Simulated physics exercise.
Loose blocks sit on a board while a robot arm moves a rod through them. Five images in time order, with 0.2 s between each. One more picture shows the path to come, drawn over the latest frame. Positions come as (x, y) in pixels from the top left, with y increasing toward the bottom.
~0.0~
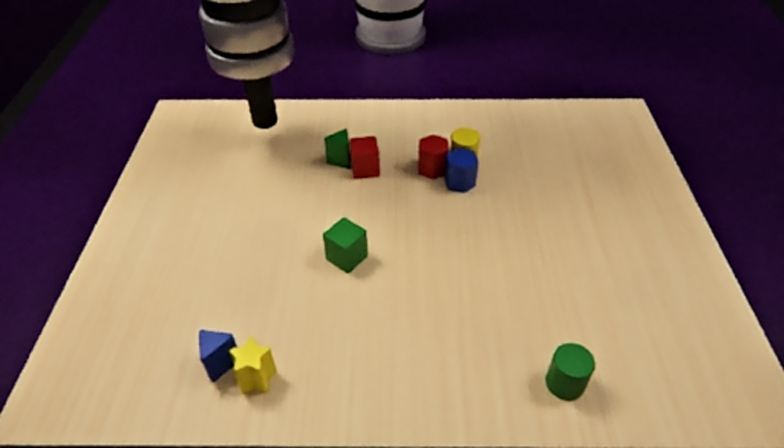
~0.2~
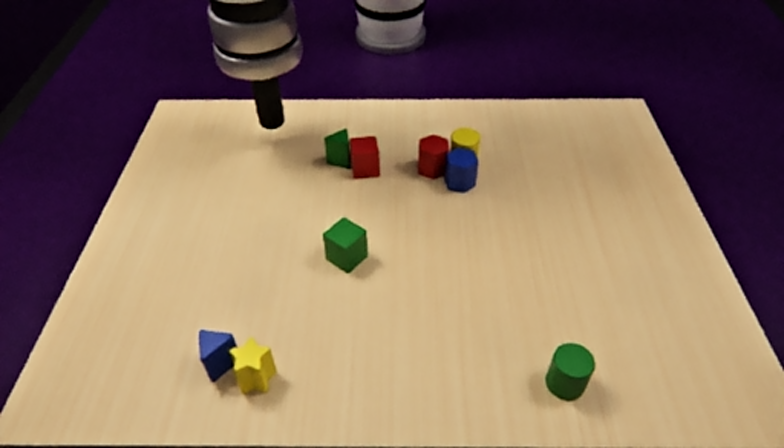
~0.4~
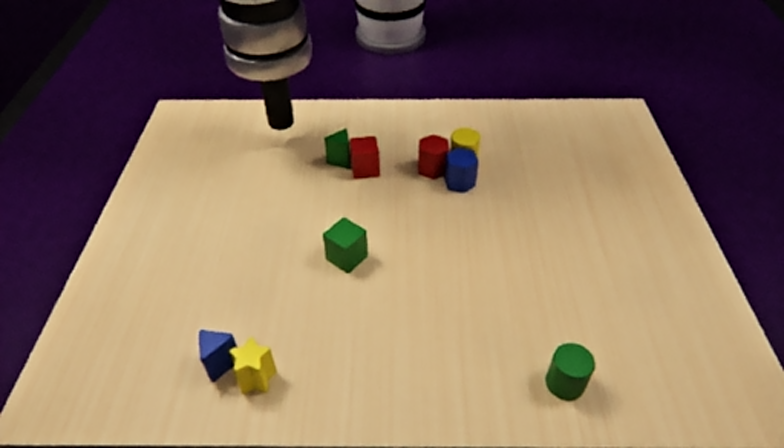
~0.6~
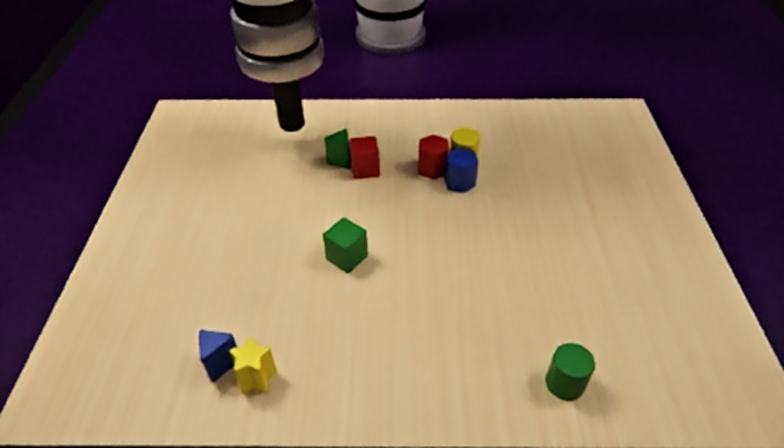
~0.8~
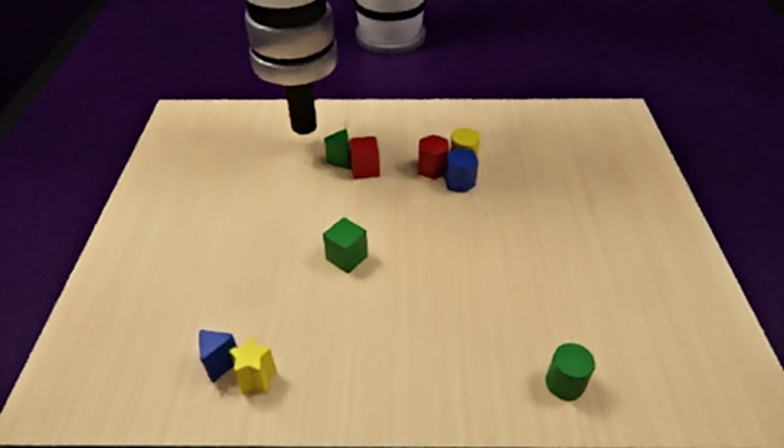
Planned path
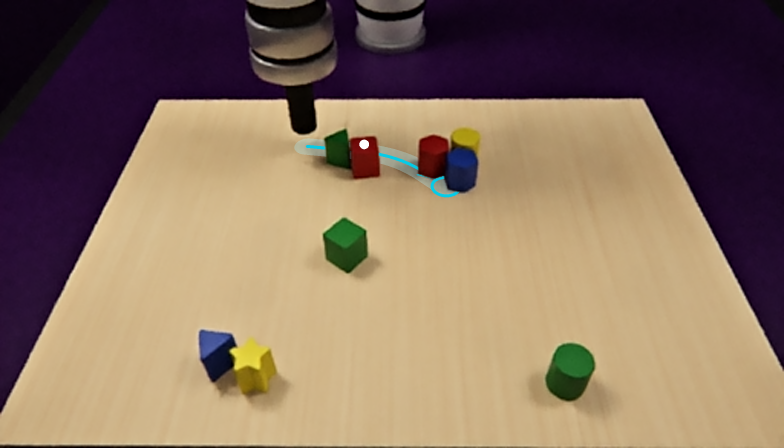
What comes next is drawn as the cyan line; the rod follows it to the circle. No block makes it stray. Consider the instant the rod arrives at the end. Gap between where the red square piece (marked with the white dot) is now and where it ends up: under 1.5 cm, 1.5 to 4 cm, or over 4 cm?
Final distance: Less than 1.5 cm.
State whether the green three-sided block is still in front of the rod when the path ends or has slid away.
The rod loses it on the way.
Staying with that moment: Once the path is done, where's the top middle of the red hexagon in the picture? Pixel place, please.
Top centre: (475, 154).
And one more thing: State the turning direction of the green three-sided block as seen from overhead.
It goes clockwise.
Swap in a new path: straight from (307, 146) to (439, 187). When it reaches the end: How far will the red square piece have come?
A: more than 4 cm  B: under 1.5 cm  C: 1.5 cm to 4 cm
(A)
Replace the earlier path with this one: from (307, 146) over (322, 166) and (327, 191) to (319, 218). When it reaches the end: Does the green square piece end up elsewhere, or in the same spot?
It holds its position.
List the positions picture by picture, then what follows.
The first picture shows tip of the rod at (266, 122), middles of tops, green three-sided block at (339, 136), red square piece at (364, 144), red hexagon at (434, 144), blue hexagon at (462, 157).
The second picture shows rod at (273, 123), nothing pushed.
The third picture shows rod at (282, 124), nothing pushed.
The fourth picture shows rod at (292, 125), nothing pushed.
The fifth picture shows rod at (305, 128), green three-sided block at (339, 136), red square piece at (364, 144), red hexagon at (434, 144), blue hexagon at (462, 157).
The line goes from (307, 146) via (357, 151) and (405, 162), ending at (446, 187); the dot is on the red square piece.
The first path, step by step. One third of the way, rod at (356, 133); green three-sided block at (344, 139), turned 40° clockwise; red square piece at (368, 147).
Two thirds of the way, rod at (406, 144); green three-sided block at (344, 139), turned 45° clockwise; red square piece at (369, 148).
At the end, rod at (447, 168); green three-sided block at (344, 139), turned 45° clockwise; red square piece at (369, 148); red hexagon at (475, 154), turned 20° anticlockwise; blue hexagon at (495, 171).
